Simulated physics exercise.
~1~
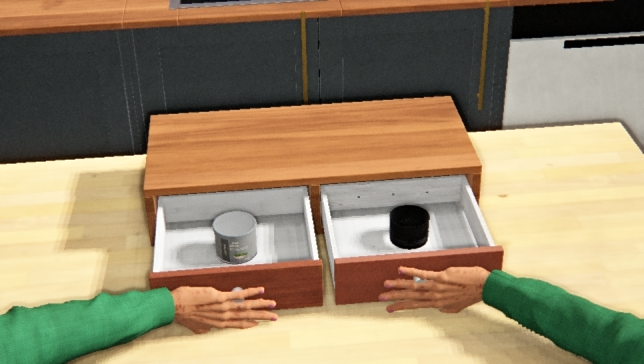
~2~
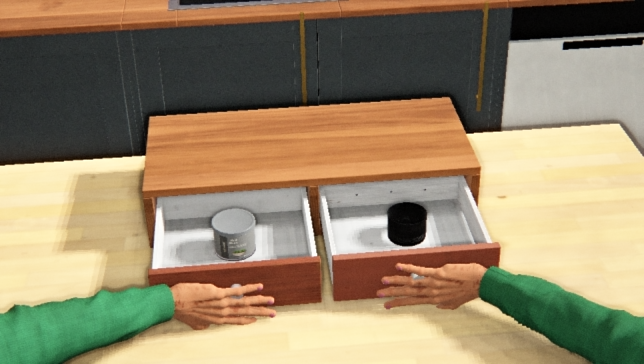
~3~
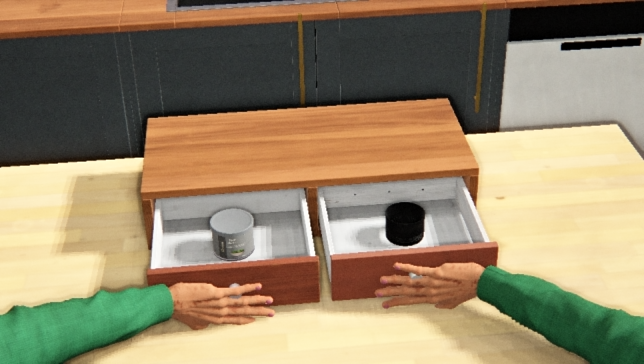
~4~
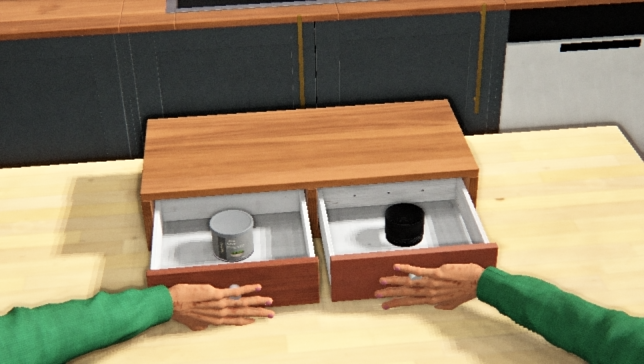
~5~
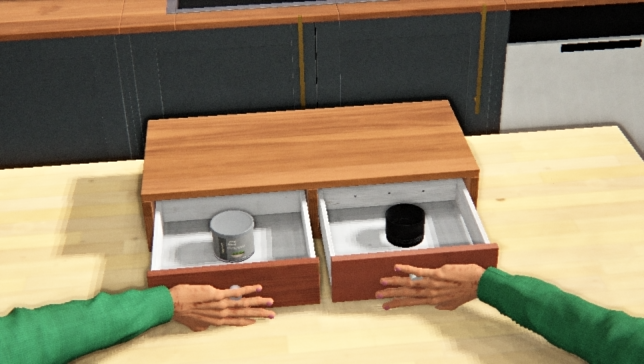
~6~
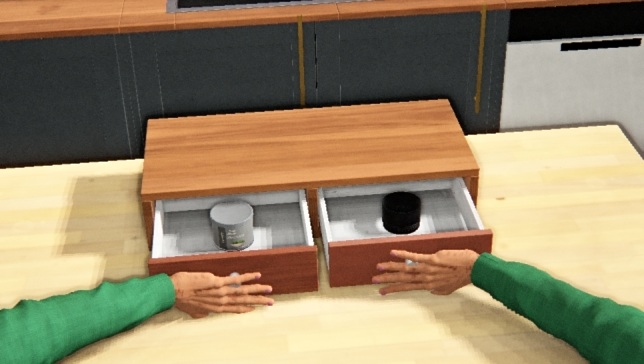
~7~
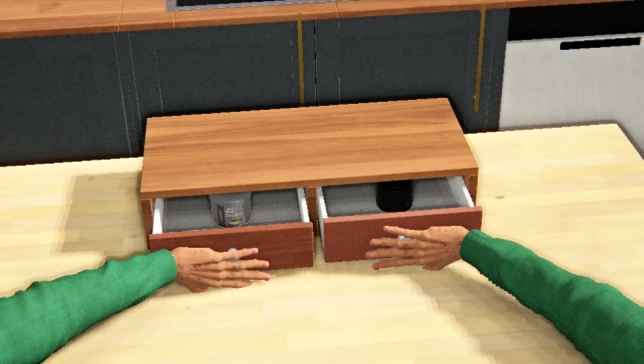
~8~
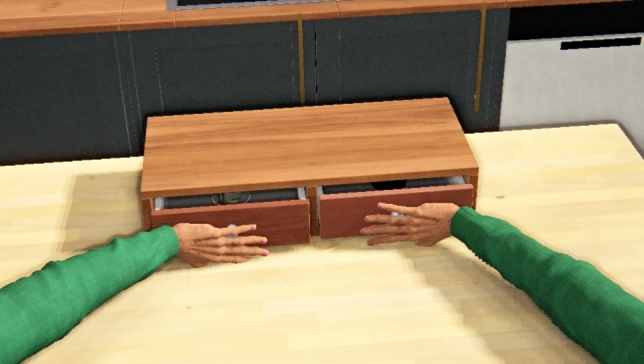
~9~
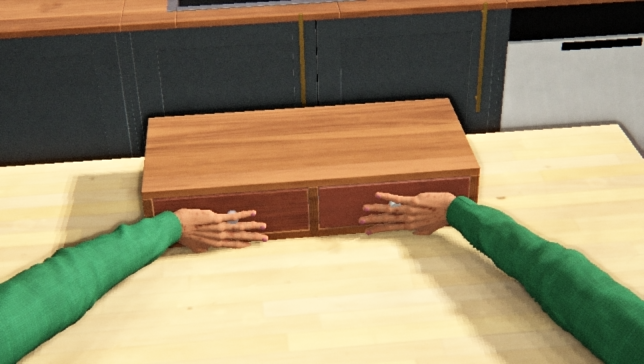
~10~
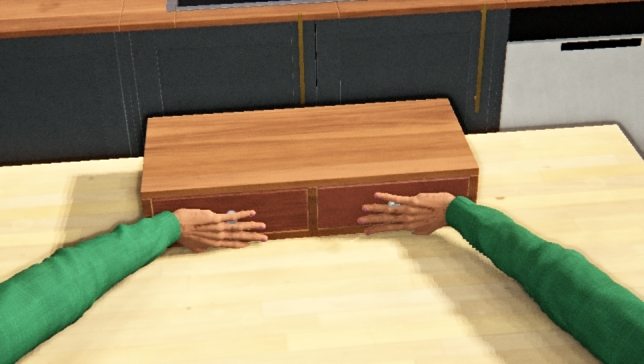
Two open drawers with reddish-brown fronts and white insides jut from a low wooden cabinet on a pale wood table, seen from above and in front, with dark kitchen cupboards behind. A grey tin sits in the left drawer and a black, round container in the right. Two hands in green sleeves rest at the fronts, one to each drawer, and for a while almost nothing moves. Then both hands push the drawers inward together, carrying the tin and the black container back under the cabinet top. Both drawers close fully, hiding their contents, and the hands stay against the fronts.
